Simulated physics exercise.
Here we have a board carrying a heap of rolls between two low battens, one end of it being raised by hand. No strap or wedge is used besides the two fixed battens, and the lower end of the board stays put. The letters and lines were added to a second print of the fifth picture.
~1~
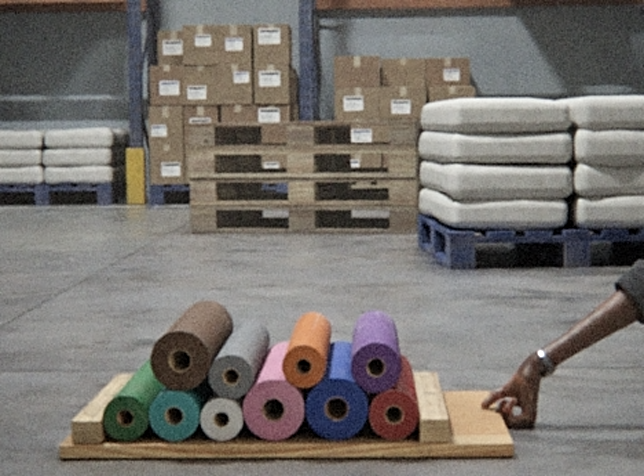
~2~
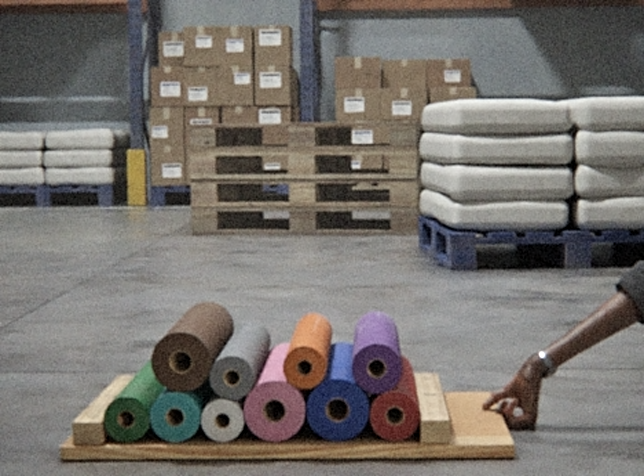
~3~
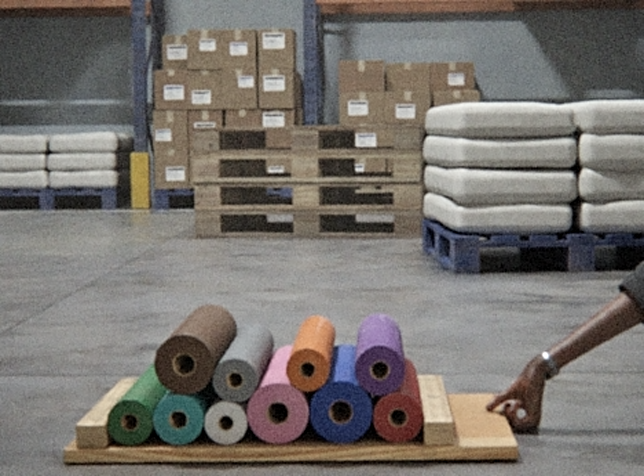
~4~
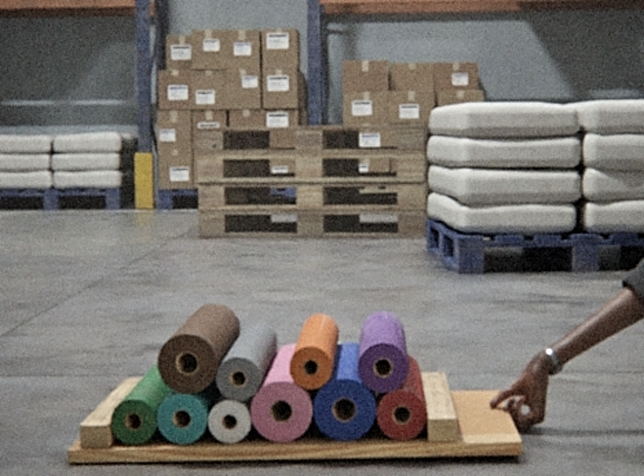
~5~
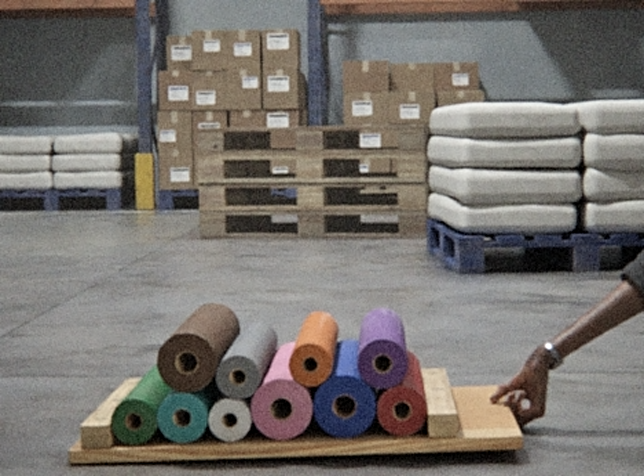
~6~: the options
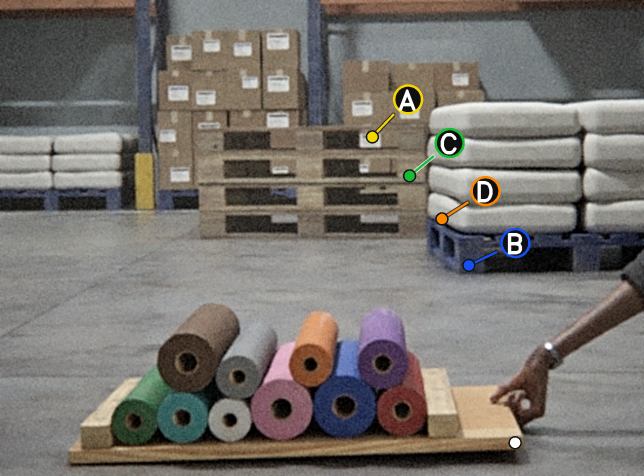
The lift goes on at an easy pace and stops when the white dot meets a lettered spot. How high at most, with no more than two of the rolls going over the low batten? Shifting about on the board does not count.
Up to D.
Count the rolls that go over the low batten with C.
The count is three.
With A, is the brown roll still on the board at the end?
No, with A.
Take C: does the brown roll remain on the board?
No.
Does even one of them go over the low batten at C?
Yes.
On the marked copy, A at (372, 137); B at (469, 265); C at (410, 176); D at (442, 219); the white dot at (515, 443).
Following D. Soon after the start, board at 18°.
Later, board at 32°.
In the end, board at 32°, one over the low batten (brown).
As for the rest, A four over the low batten (grey, purple, brown, orange); B one over the low batten (brown); C three over the low batten (grey, brown, orange).
